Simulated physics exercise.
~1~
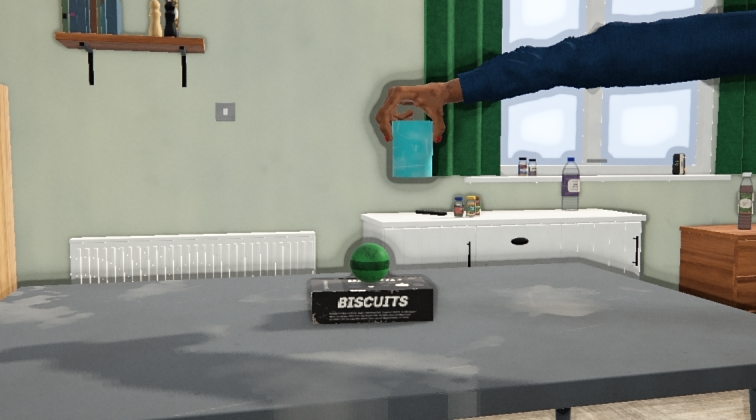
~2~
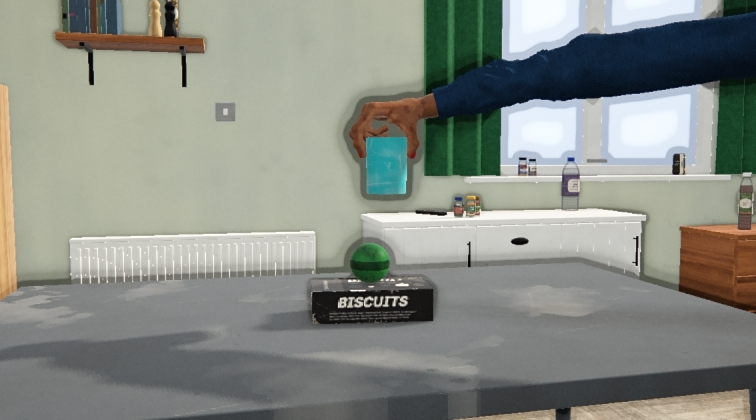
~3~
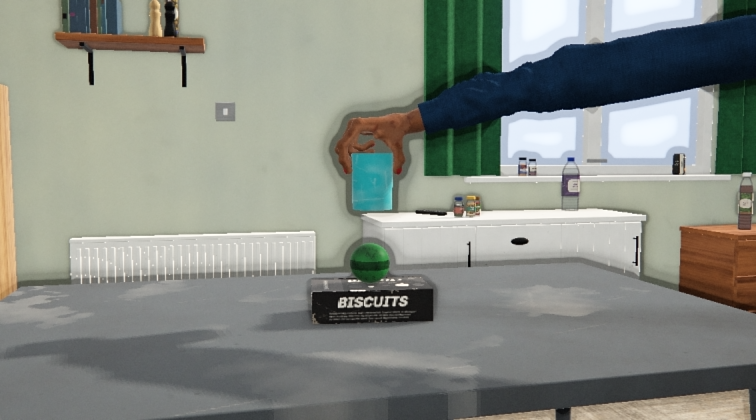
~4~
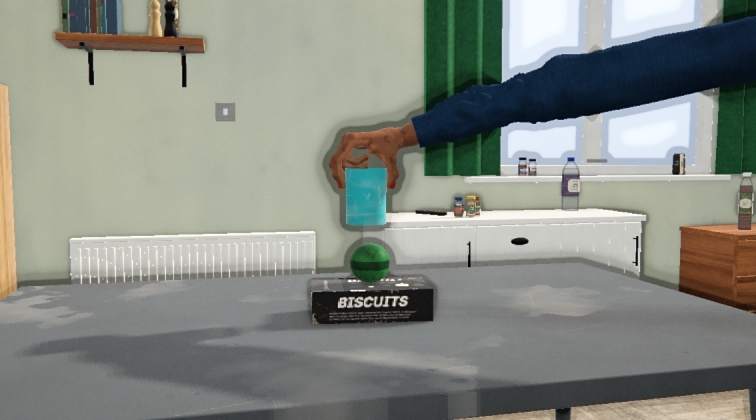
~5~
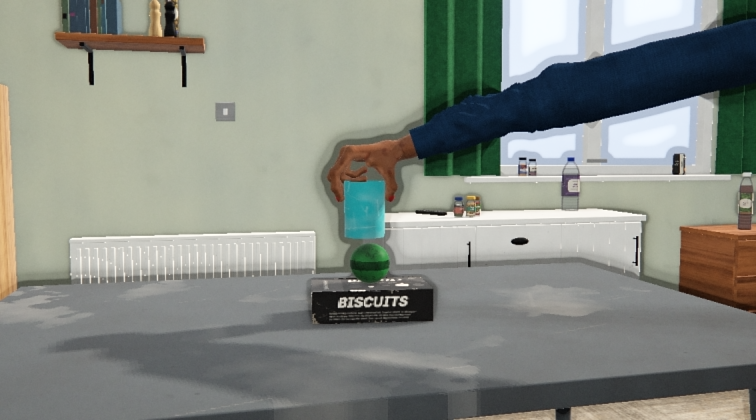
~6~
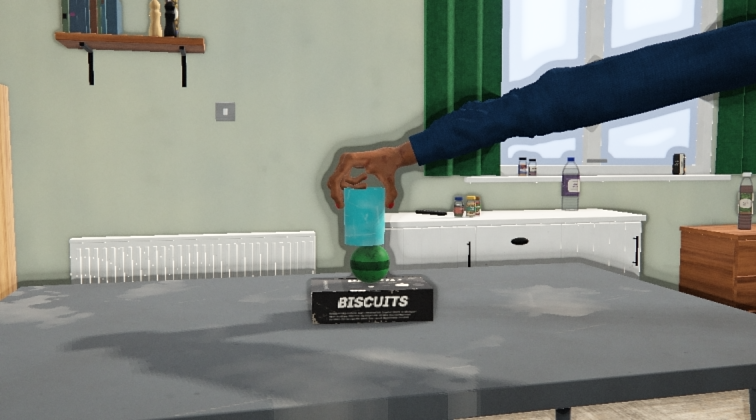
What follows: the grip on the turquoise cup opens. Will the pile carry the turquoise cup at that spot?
My guess is the pile will not stay put.
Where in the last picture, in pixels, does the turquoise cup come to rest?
About (206, 297).
Then, 0.50 s on from there, turquoise cup now fallen.
Then, 0.70 s on from there, things are still on the move.
In the end, fallen, turquoise cup; the other 2 unmoved. At the end, from the last picture's camera, turquoise cup near (206, 297). The pile loses its balance.
